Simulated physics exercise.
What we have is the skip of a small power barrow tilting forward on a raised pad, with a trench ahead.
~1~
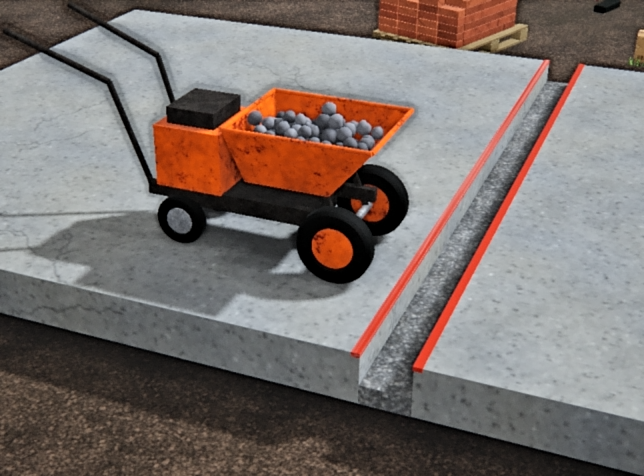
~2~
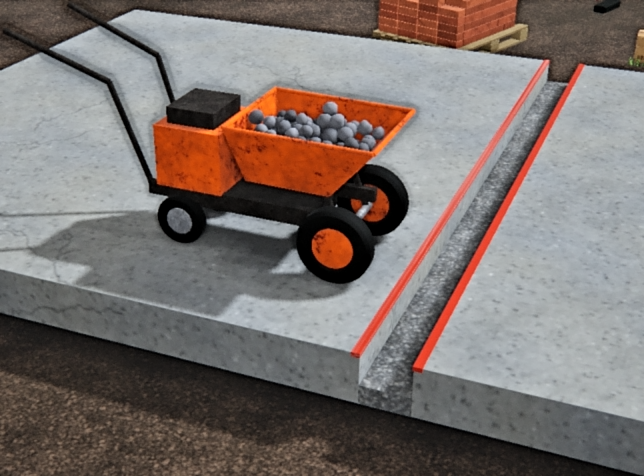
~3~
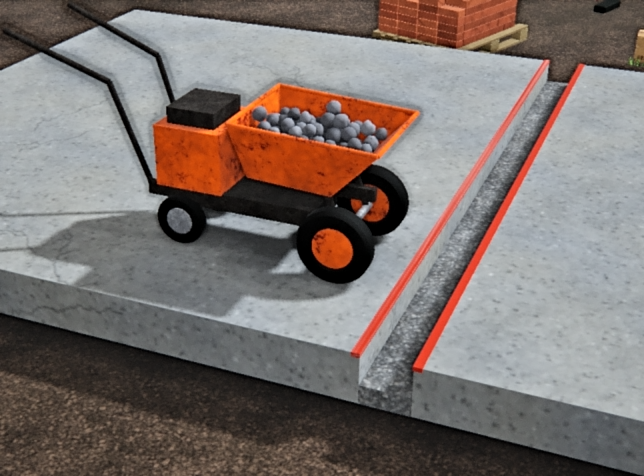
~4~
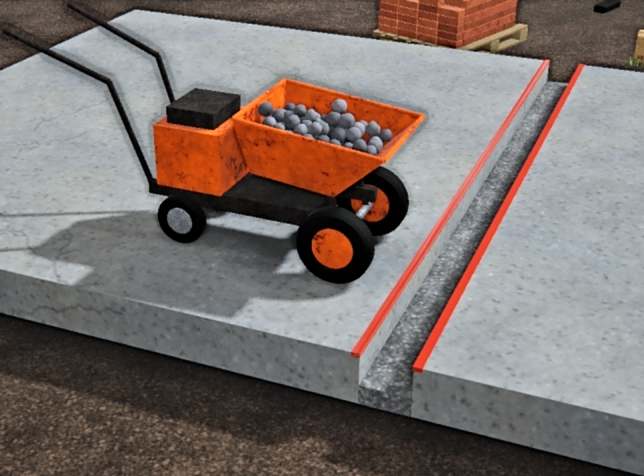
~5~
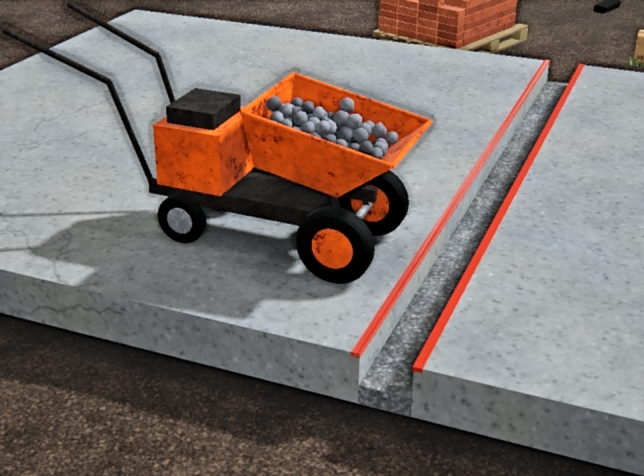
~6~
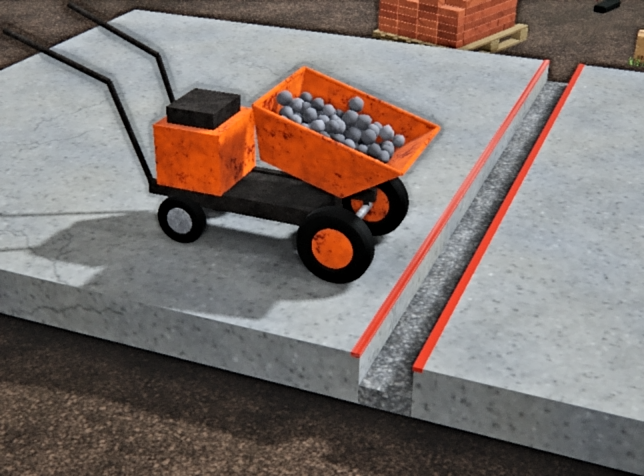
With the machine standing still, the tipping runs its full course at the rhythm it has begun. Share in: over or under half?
Under half.
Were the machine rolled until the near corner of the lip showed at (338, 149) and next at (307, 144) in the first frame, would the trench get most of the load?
Position 1 exceeds half; position 2 exceeds half.
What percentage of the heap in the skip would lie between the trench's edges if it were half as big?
My estimate is near 10 per cent.
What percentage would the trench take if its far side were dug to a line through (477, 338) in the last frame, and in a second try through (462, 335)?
Estimated share: Try 1 approx. 70 in a hundred, try 2 approx. 50 in a hundred.
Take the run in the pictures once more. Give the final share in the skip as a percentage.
I'd say around 10 per cent.
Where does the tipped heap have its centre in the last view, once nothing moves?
Near pixel (506, 281).
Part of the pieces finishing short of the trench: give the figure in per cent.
0 per cent.
Just after the last frame, skip tipped steeply; every one in the skip.
A moment on, skip tipped right over; the larger part in the skip; roughly a quarter beyond it; just a few falling.
Further on, skip tipped right over; about a tenth in the skip; just a few in or heaped over the trench; the larger part beyond it.
When it is over, skip tipped right over; about a tenth in the skip; just a few in or heaped over the trench; the larger part beyond it.
